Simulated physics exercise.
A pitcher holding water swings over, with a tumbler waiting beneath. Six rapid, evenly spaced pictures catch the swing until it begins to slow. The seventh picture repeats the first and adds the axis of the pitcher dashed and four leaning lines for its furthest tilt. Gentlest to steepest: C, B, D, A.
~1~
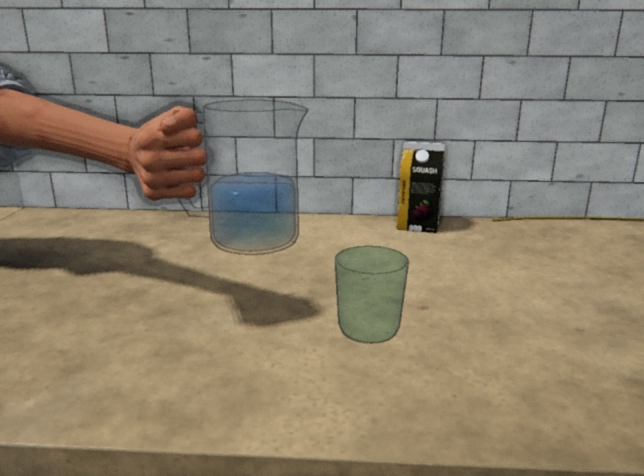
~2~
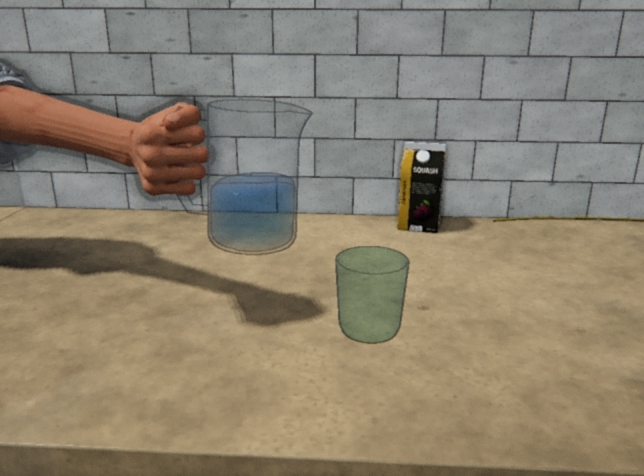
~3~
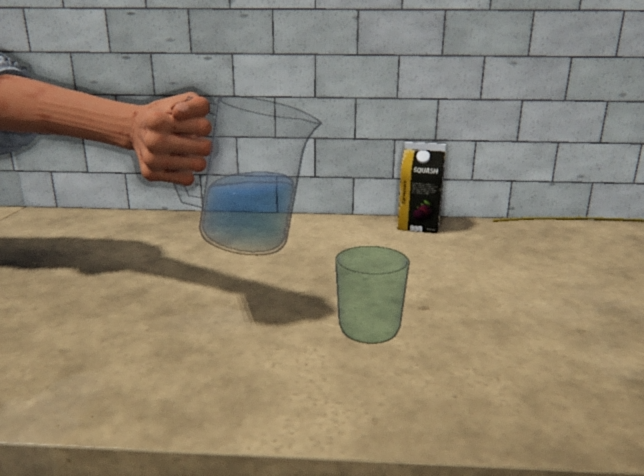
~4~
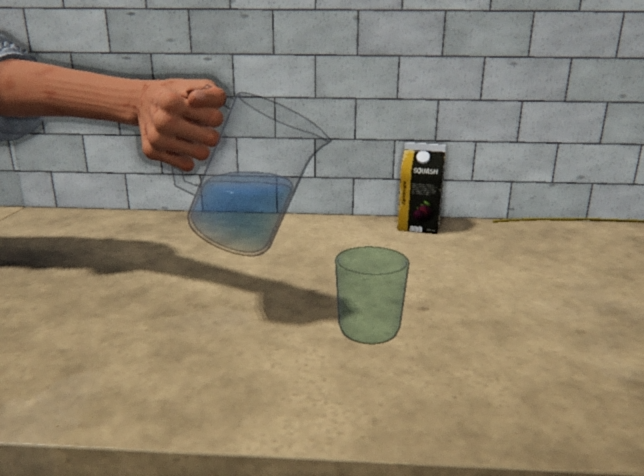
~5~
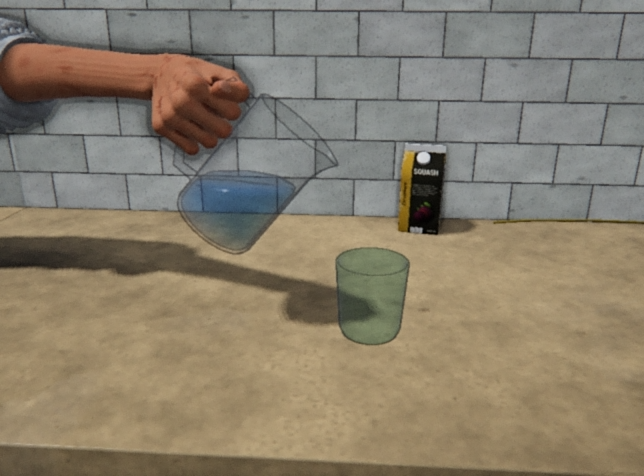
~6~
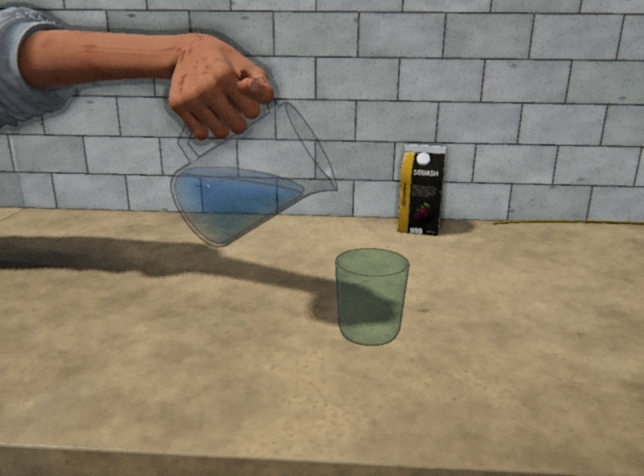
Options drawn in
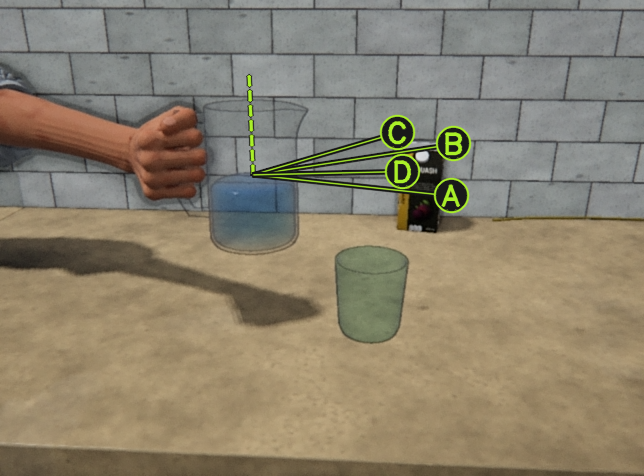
A hand lifted and tilted a clear pitcher of blue water steadily to the right, its lip dipping lower near a green tumbler on the counter, while no water had come out.
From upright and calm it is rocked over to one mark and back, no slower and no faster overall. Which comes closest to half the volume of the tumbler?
B works best here.
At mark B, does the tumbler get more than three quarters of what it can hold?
No, it does not.
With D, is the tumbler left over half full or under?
Over.
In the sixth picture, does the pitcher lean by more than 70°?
No.
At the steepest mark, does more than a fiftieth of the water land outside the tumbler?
Yes.
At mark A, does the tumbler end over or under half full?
Over.
On the marked copy, A at (434, 194); B at (436, 146); C at (381, 137); D at (385, 171).
With A, the tumbler ends with about 87 % of what it can hold; 8 % of the water is spilt.
With B, the tumbler ends with about 50 % of what it can hold.
With C, the tumbler ends with about 28 % of what it can hold.
With D, the tumbler ends with about 72 % of what it can hold; 3 % of the water is spilt.
